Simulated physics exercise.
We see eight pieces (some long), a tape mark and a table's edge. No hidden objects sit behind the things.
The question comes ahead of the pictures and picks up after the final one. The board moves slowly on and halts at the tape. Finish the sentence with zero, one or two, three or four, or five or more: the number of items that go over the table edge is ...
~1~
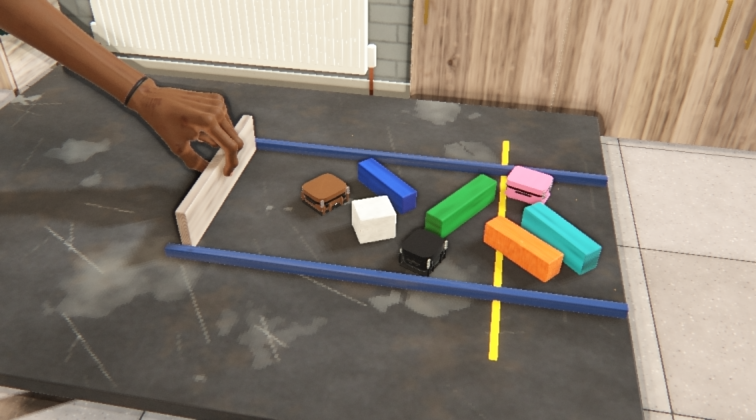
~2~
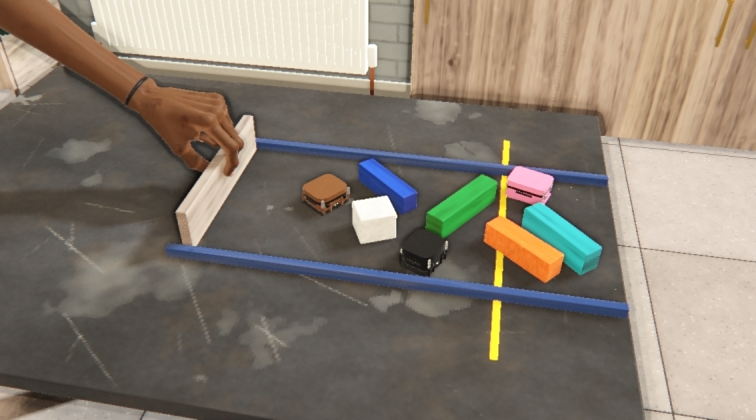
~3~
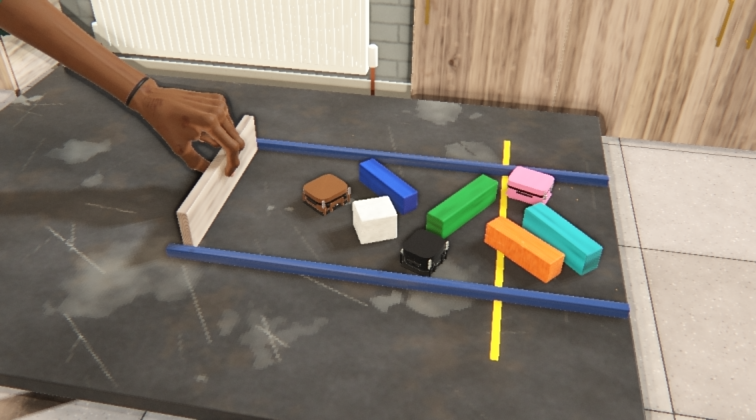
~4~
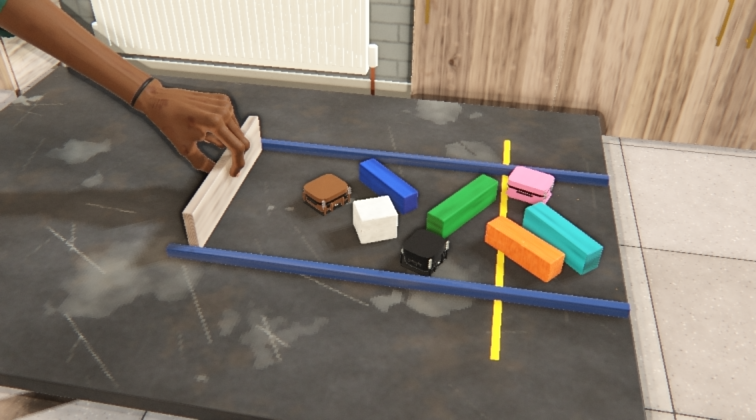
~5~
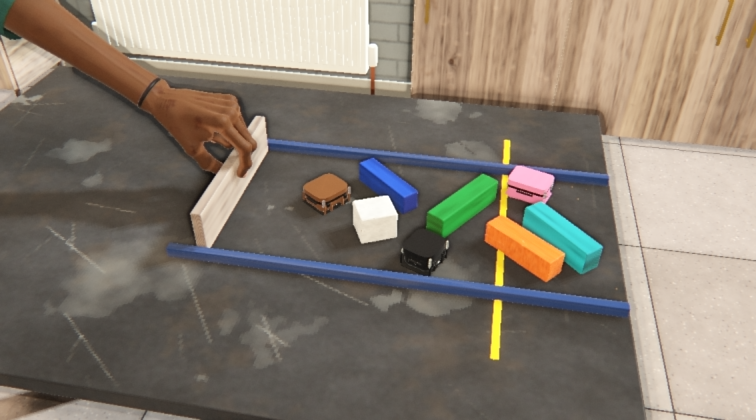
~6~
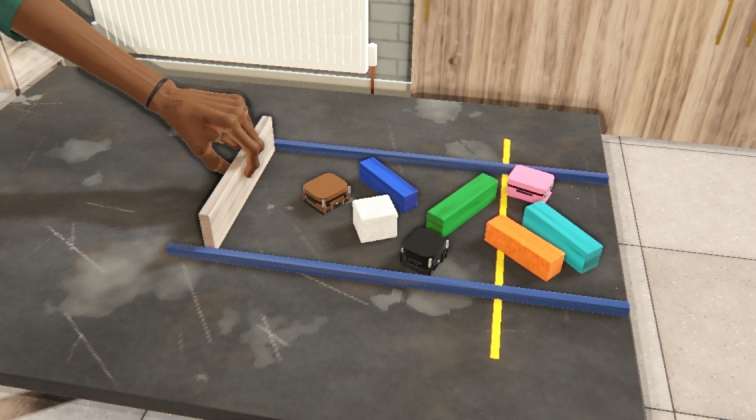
The number of items that go over the table edge is zero.
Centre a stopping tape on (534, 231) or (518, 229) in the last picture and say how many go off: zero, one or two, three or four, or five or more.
Taking the two tapes in that order, the answers are either one or two and not one.
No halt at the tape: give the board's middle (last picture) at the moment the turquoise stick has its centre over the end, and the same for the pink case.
For the turquoise stick, about (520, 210); for the pink case, about (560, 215).
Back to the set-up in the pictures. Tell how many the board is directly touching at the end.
4.
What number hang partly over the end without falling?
It totals 1.
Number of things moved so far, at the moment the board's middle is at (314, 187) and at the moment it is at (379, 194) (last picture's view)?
By then 1, and 3.
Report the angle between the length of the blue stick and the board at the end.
Near 30 degrees.
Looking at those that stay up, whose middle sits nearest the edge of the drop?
Going by centres, it is the turquoise stick.
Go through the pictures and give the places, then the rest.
The first picture shows turquoise stick (559, 237); pink case (528, 188); orange bar (522, 247); board (220, 177); tape (501, 229).
The second picture shows pink case (529, 188); brown case (326, 195).
The third picture shows orange bar (523, 248); green stick (463, 206).
The fourth picture shows turquoise stick (561, 237); black case (424, 253).
The fifth picture shows pink case (529, 187); board (234, 178).
The sixth picture shows turquoise stick (561, 236); pink case (529, 186); orange bar (523, 247); board (241, 178); tape (502, 227).
A little later, none off yet; turquoise stick at rest near (561, 236); pink case at rest near (529, 186); orange bar at rest near (523, 247).
Next, none off yet; turquoise stick shifted a little near (574, 240); pink case moving near (534, 183); orange bar shifted a little near (561, 258).
When it is over, the number that fall off is zero.
